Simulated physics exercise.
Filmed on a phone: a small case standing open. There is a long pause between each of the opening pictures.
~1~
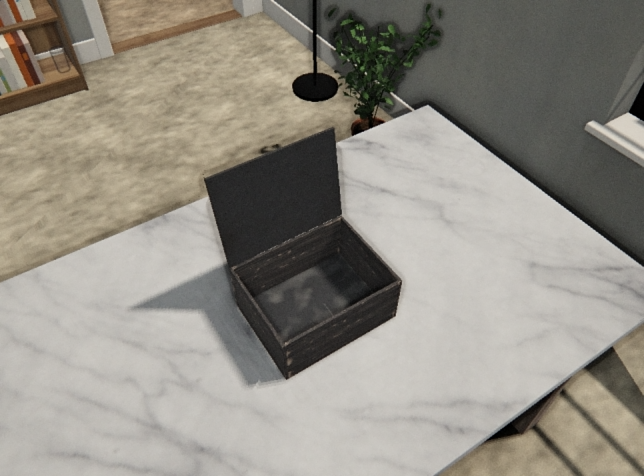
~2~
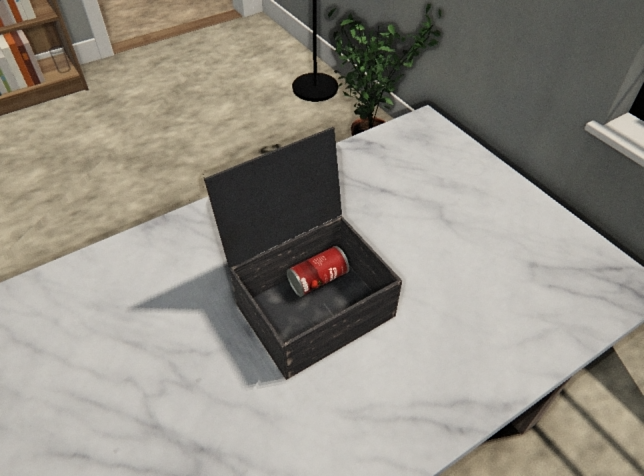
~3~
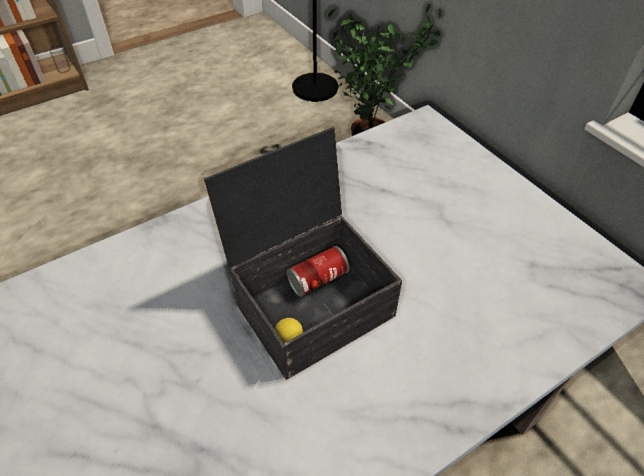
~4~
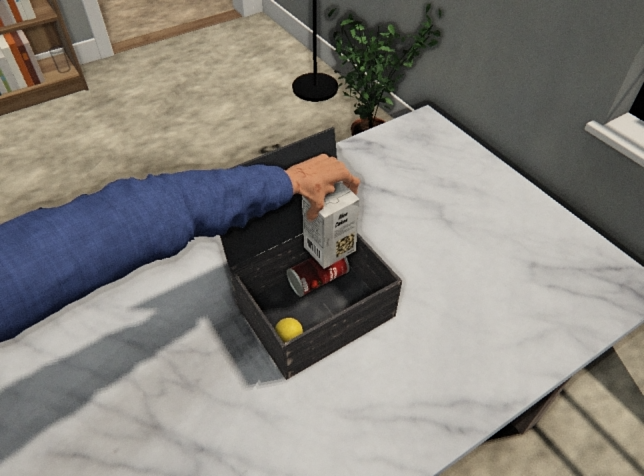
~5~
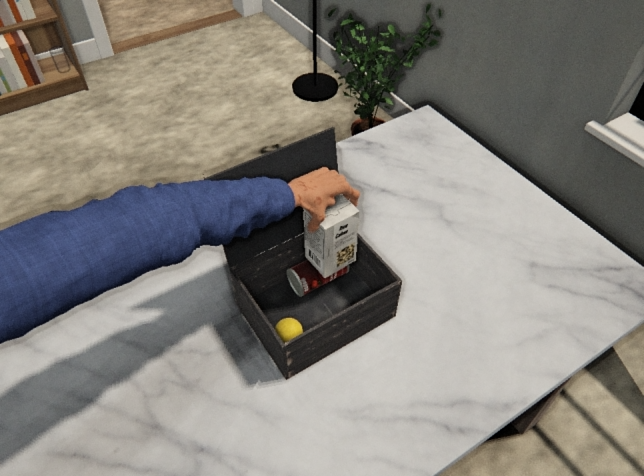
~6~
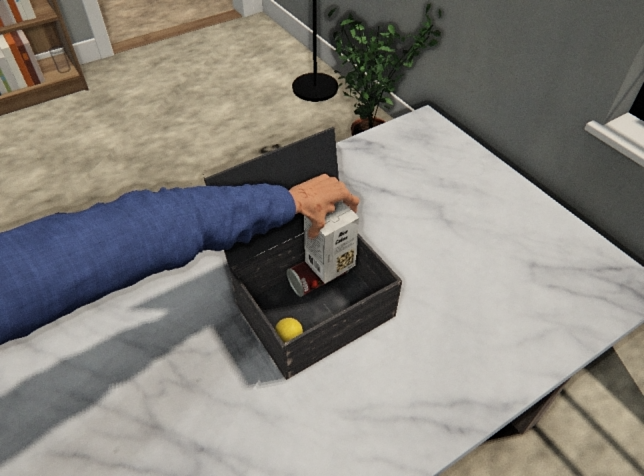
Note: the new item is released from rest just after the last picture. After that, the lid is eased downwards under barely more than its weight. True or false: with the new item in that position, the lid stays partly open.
True.
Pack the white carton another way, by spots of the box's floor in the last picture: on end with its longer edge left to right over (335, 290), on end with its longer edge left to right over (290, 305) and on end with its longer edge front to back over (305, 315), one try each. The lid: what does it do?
Going in order, the lid is left partly open, then is left partly open, then is left partly open.
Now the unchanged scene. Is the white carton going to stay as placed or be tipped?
Once everything settles, it ends up at a slant.
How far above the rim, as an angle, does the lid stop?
Roughly 18 degrees above the rim.
Then, 0.40 s on from there, white carton turned 56° from how it was put near (346, 272).
Then, 1.30 s on from there, lid 78° above the rim; white carton turned 55° from how it was put near (346, 272).
Then, 1.70 s on from there, lid 53° above the rim; white carton turned 55° from how it was put near (346, 272).
Then, 2.00 s on from there, lid 30° above the rim; white carton turned 55° from how it was put near (346, 272).
In the end, lid 18° above the rim; toppled in the box, white carton; the other 2 unmoved. At the end, from the last picture's camera, white carton near (346, 272).
